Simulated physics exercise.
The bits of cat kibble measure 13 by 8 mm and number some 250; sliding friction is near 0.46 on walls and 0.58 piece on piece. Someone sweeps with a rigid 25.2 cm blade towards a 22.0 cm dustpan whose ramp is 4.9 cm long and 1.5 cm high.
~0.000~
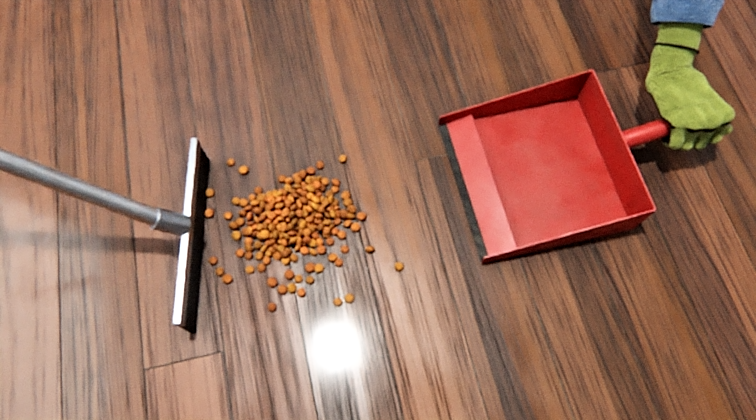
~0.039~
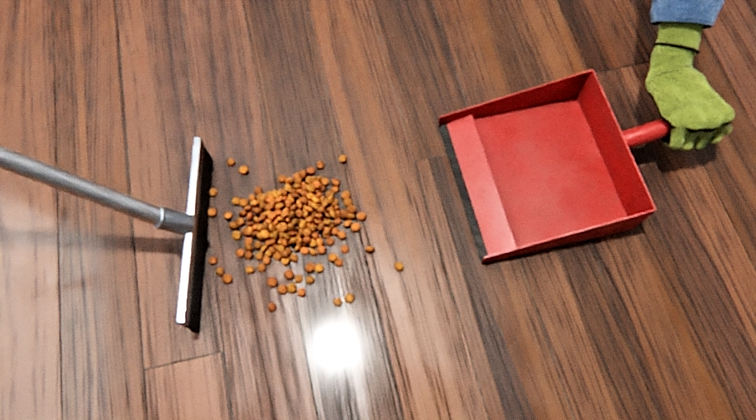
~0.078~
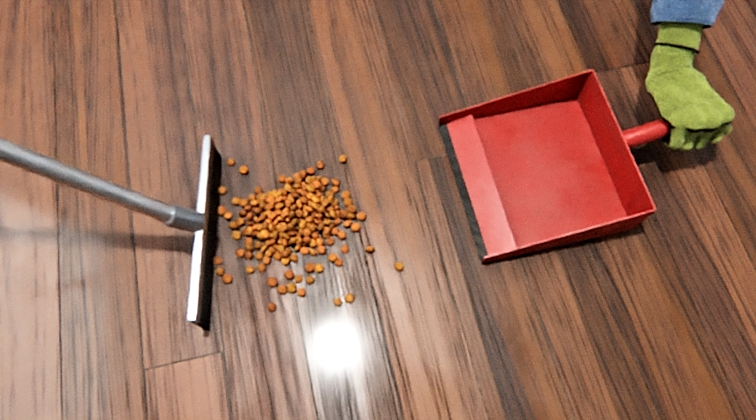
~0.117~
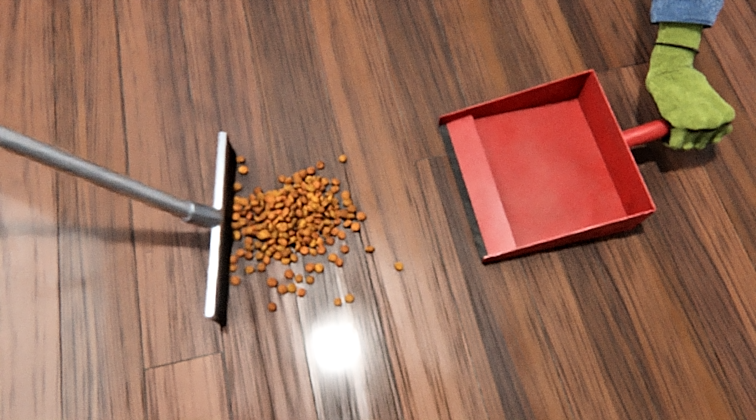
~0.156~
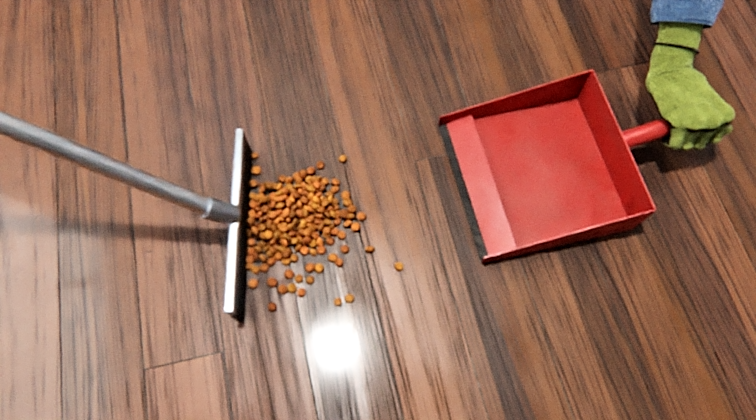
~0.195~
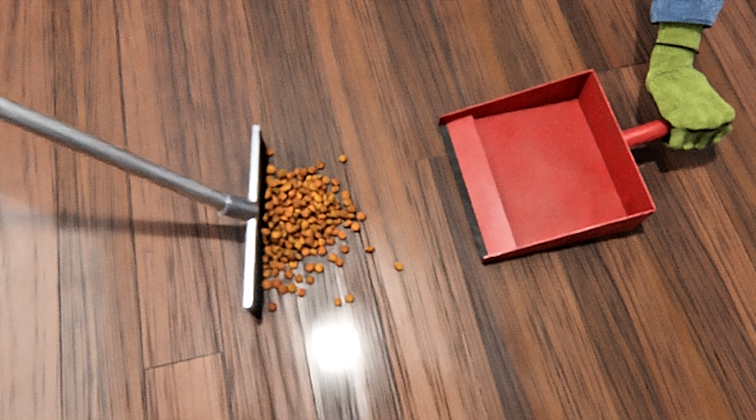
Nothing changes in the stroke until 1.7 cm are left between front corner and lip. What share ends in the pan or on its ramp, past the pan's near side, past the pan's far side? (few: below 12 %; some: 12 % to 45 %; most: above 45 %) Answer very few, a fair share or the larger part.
In the pan or on its ramp: A fair share; past the pan's near side: Very few; past the pan's far side: Very few.
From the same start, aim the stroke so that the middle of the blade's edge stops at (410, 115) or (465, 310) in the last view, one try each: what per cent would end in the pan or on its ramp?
Some 5 and 15 per cent.
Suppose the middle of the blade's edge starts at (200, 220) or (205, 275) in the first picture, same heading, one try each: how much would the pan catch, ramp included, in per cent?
Some 20 and 30 per cent.
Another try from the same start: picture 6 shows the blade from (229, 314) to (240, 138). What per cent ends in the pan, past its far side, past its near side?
Pan 30, far 0, near 10.
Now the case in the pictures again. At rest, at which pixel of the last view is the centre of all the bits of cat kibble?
Near (455, 194).
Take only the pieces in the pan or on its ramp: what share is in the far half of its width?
Some 60 per cent.
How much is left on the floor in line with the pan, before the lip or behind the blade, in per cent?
Roughly 65 per cent.
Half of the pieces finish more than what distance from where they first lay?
Some 24 cm.
Then, at 0.40 s, middle of the blade 16 cm from the lip; 0 % over the lip, far side 0 %, near side 5 %.
After 0.54 s, middle of the blade 8 cm from the lip; 0 % over the lip, far side 0 %, near side 5 %.
After 0.81 s, middle of the blade 4 cm from the lip; 30 % over the lip, far side 0 %, near side 10 %.
At rest (1.2 s), pan 30 %, near side 10 %, far side 0 %, in front of the lip or behind the blade 65 %.
